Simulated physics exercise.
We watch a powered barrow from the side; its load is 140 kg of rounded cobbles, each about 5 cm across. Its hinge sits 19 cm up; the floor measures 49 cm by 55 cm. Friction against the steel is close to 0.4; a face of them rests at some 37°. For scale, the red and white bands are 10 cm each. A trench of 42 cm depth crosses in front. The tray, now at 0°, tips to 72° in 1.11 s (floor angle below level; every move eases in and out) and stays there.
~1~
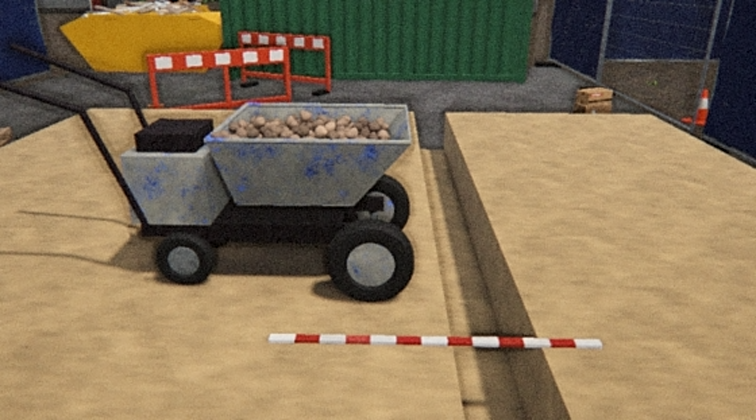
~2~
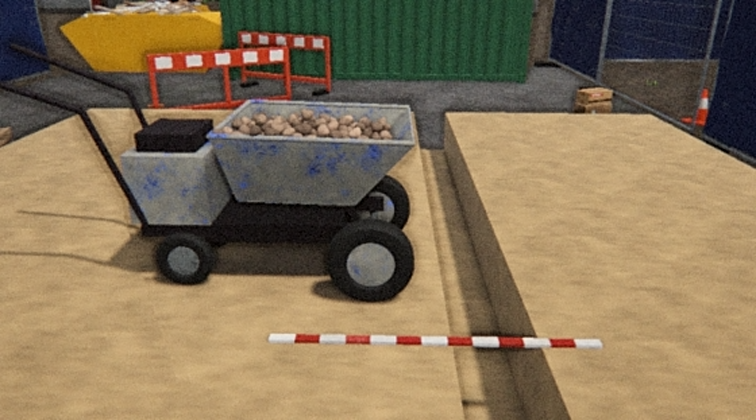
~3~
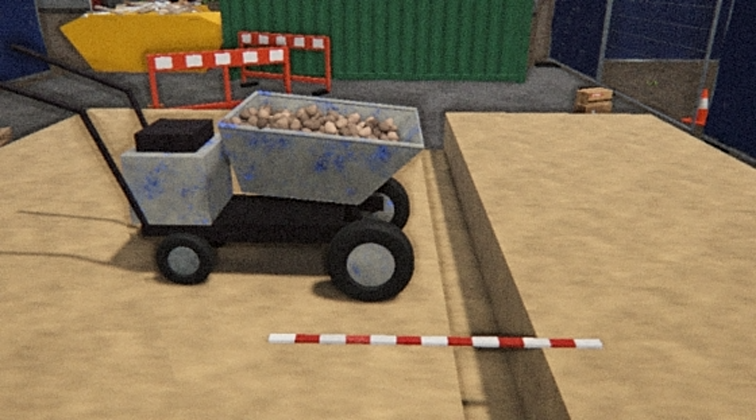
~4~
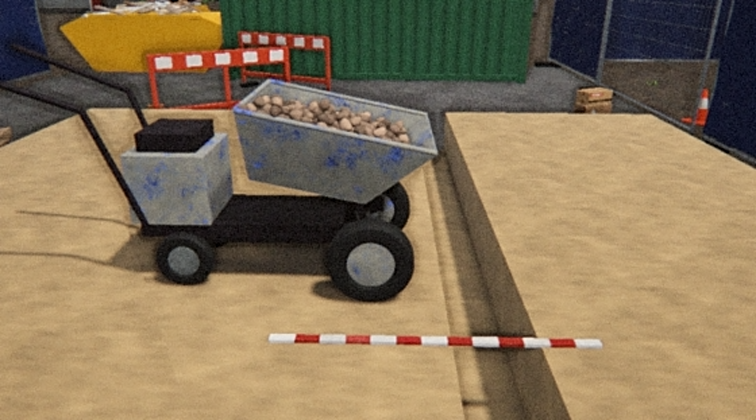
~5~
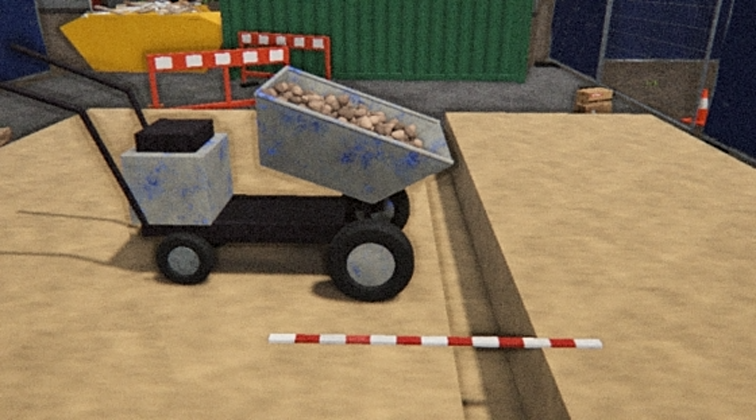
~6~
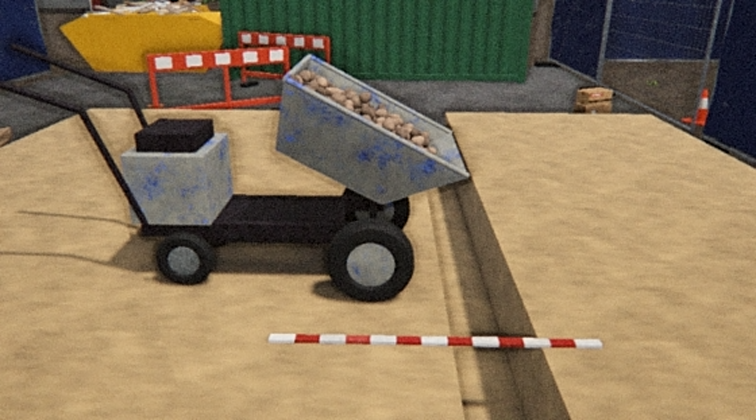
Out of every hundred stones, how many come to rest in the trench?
Some 35 per cent of it.
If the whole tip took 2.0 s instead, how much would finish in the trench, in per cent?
In that case some 40 per cent.
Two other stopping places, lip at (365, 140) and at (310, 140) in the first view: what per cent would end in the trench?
Near 75 per cent from the first place, 90 from the second.
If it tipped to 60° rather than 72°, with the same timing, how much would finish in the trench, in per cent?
It would be near 35 per cent.
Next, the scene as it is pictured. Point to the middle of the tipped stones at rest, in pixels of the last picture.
Around (541, 265).
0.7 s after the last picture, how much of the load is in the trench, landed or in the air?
About 5 per cent by then.
Then, 0.4 s after the last picture the floor is at 61°, 100 % in the tray; the foremost stones are at (493, 206).
Then, 0.7 s after the last picture the floor is at 72°, 54 % in the tray, 5 % in the trench, 40 % past the trench; the foremost stones are at (610, 276).
Then, 1.1 s after the last picture the floor is at 72°, 19 % in the tray, 15 % in the trench, 66 % past the trench; the foremost stones are at (712, 274).
Then, 3.0 s after the last picture the floor is at 72°, 0 % in the tray, 35 % in the trench, 65 % past the trench; the foremost stones are past the picture's edge.
